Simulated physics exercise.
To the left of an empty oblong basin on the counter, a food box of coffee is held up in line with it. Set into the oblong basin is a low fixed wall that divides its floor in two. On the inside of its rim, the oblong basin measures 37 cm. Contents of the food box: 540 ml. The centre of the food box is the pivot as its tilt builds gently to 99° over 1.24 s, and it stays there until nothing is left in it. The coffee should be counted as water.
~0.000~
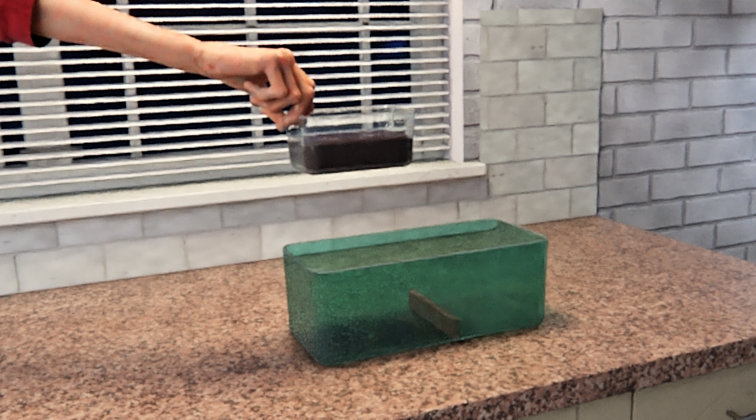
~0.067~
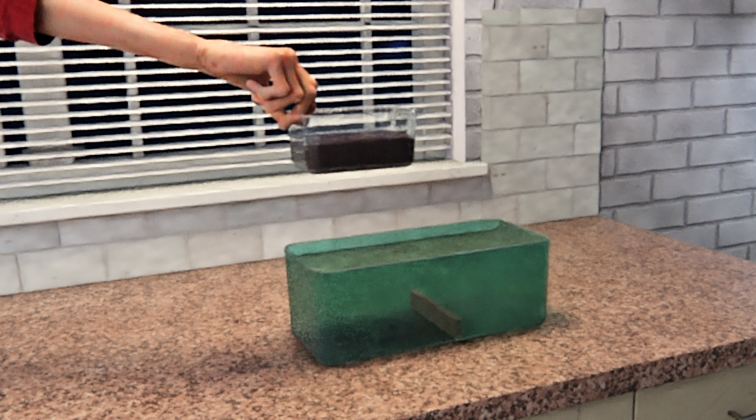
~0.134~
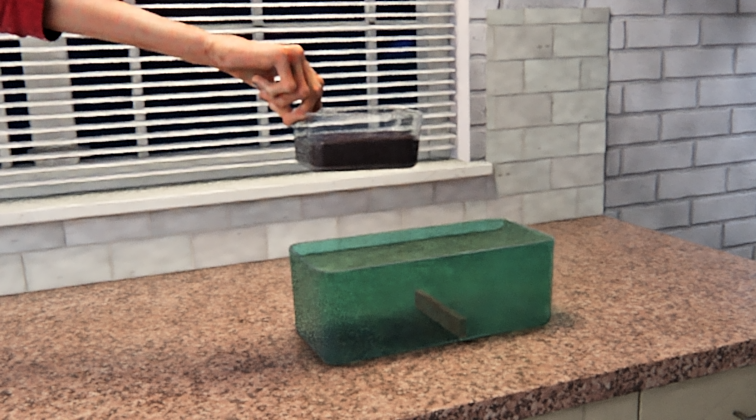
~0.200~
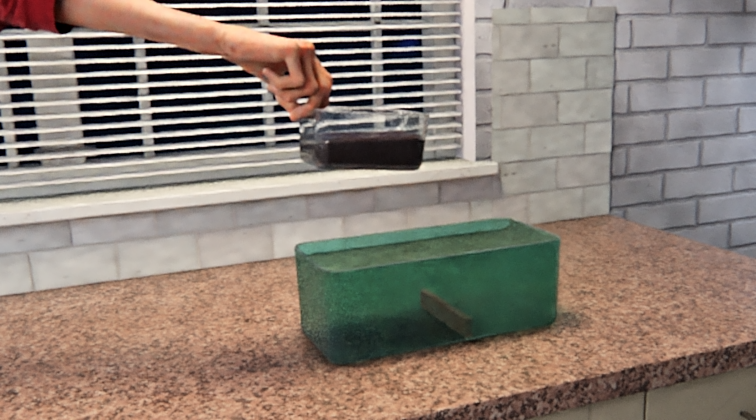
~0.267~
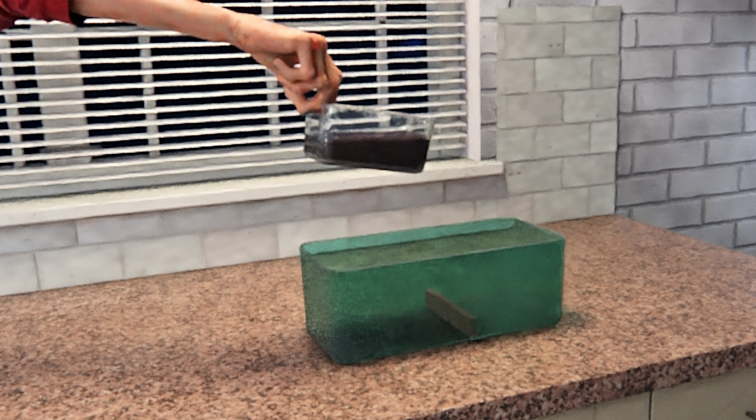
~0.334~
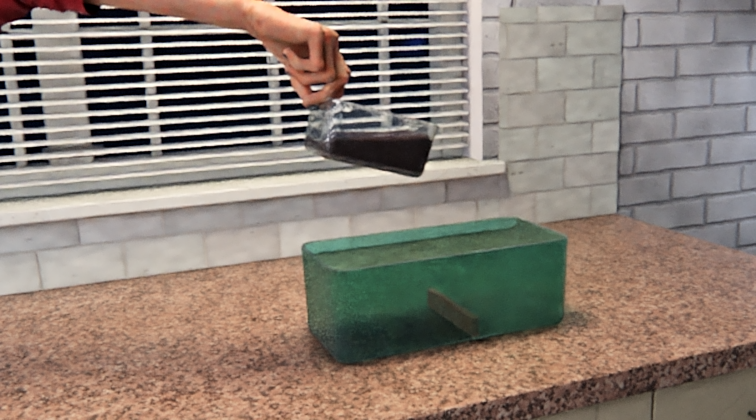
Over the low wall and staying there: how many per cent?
59 out of 100.
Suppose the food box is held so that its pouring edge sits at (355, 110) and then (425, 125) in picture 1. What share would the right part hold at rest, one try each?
Some 10 and 80 per cent, in that order.
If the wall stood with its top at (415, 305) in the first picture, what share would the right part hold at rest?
Estimate: Close to 85 per cent.
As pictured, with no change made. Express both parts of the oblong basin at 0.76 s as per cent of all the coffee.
Lab note: Left near 1 %, right near 12.
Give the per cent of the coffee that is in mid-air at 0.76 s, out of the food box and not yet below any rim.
36 per cent.
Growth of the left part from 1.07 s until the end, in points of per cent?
Difference: Approx. 22 %.
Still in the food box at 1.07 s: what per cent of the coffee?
I reckon near 14 per cent still sits there.
Then, 0.76 s in, the tilt is 66° and 52 per cent is still to pour, 1 is left of the wall and 11 right of it.
Then, 1.07 s in, the tilt is 94° and 14 per cent is still to pour, 17 is left of the wall and 57 right of it.
Then, 1.39 s in, the tilt is 99° and 2 per cent is still to pour, 37 is left of the wall and 58 right of it.
Then, 1.74 s in, the tilt is 99° and 0 per cent is still to pour, 40 is left of the wall and 59 right of it.
Finally, 40 per cent lies left of the wall, 59 right of it and 1 outside.
